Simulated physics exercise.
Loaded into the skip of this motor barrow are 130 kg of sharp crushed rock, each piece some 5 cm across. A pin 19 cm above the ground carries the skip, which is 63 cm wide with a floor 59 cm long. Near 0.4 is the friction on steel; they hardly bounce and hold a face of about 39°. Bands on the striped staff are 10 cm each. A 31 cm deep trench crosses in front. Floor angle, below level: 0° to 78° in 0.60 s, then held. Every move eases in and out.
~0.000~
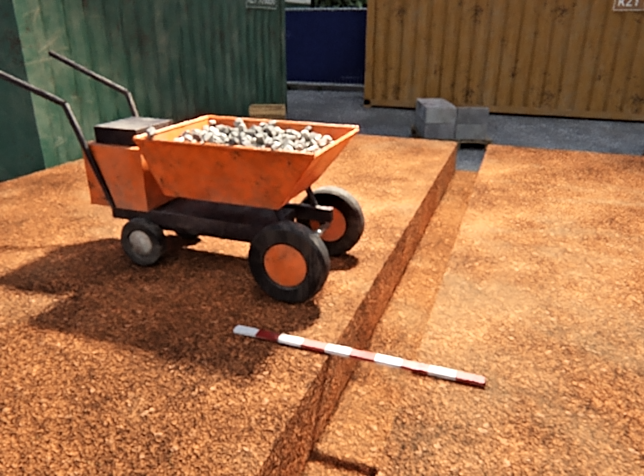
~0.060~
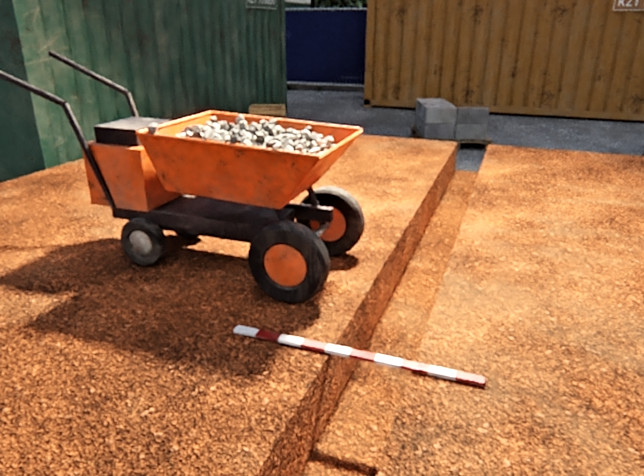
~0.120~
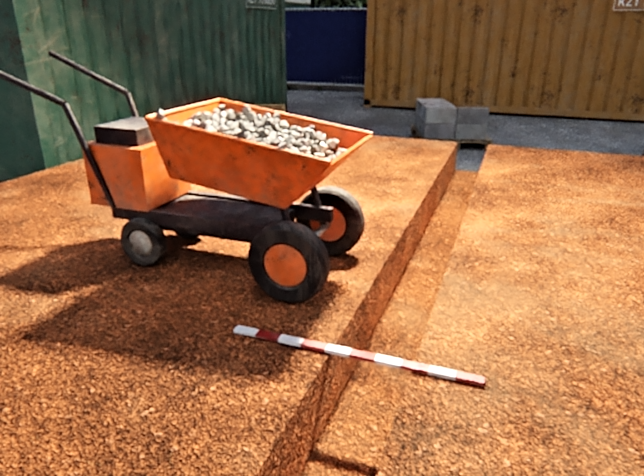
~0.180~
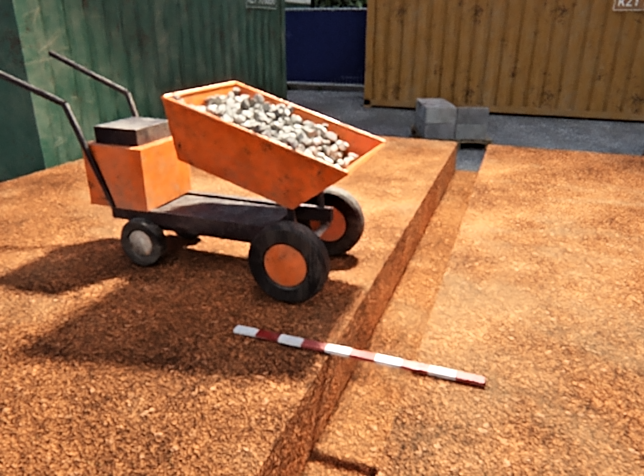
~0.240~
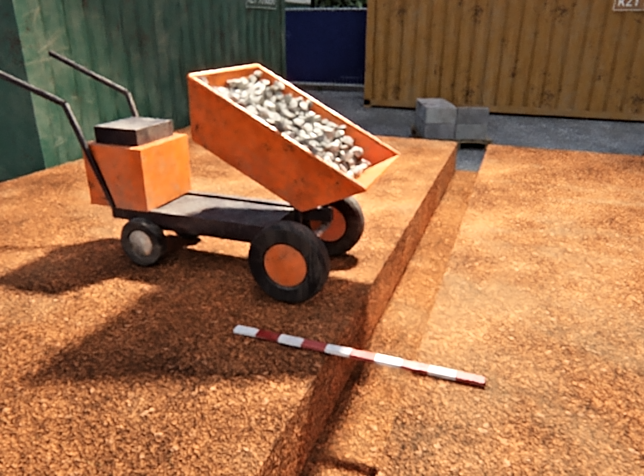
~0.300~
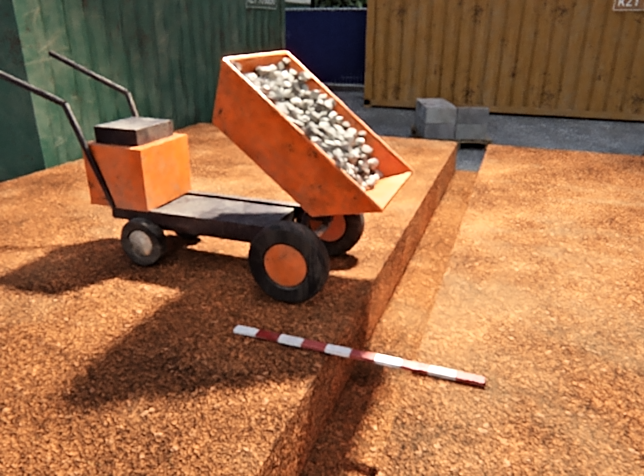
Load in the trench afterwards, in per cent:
23 %.
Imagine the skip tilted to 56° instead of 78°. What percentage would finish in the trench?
Then roughly 10 percent.
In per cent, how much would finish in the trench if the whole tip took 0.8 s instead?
Around 35 per cent would end in the trench.
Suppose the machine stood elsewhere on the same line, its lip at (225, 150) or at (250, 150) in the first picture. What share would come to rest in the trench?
Roughly 70 per cent, then 80 per cent.
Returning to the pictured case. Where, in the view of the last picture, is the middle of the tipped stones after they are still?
Their middle ends up near (497, 301).
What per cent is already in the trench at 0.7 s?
Close to 5 per cent has got there by then.
After 0.4 s the floor is at 66°; 100 % in the skip; the foremost stones are at (405, 225).
After 0.7 s the floor is at 78°; 48 % in the skip, 4 % in the trench, 48 % past the trench; the foremost stones are at (512, 313).
After 1.0 s the floor is at 78°; 5 % in the skip, 15 % in the trench, 80 % past the trench; the foremost stones are past the picture's edge.
After 3.0 s the floor is at 78°; 0 % in the skip, 23 % in the trench, 77 % past the trench; the foremost stones are past the picture's edge.
